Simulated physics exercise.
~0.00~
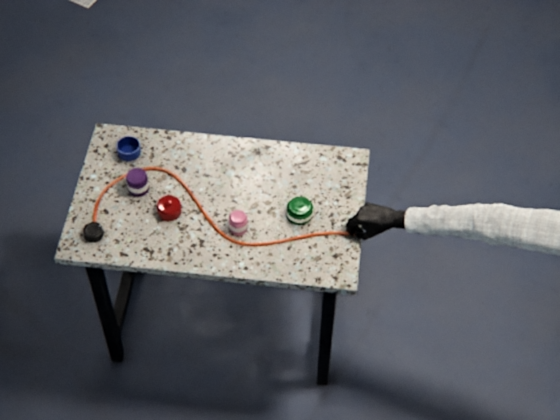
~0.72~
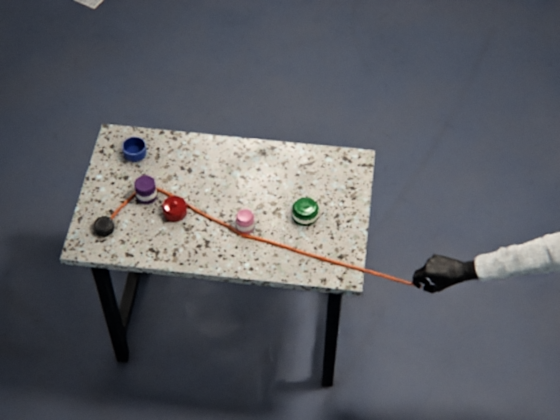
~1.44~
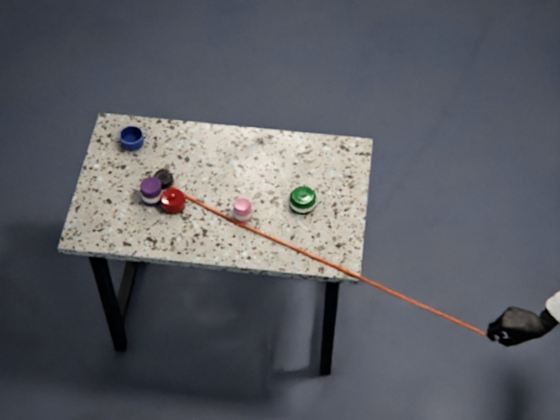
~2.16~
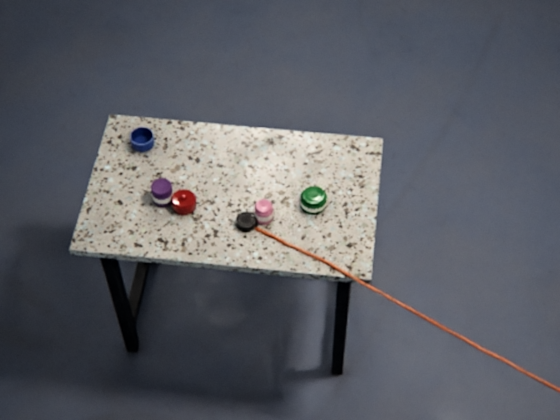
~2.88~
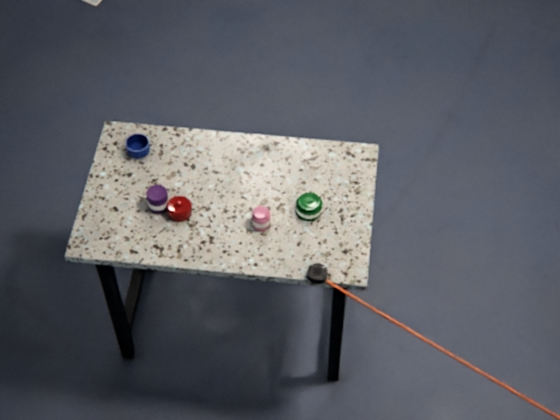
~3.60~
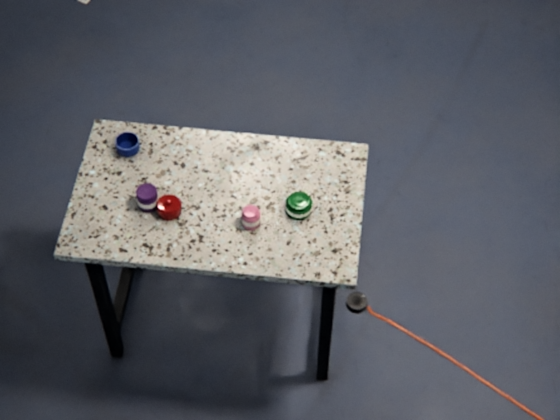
On a speckled table against a blue-grey floor, an orange cord winds among blue, purple, red, pink and green containers, from a small dark round piece at the left to a black-gloved hand at the right edge. The hand, its sleeve white, pulls the cord rightwards until it draws nearly straight. The dark piece slides up beside the purple container, which shifts slightly towards the red one. It then travels right and down to the pink container, which moves a little to the right. Finally it slides past the front edge and hangs clear of the table, while all five containers remain standing on top.
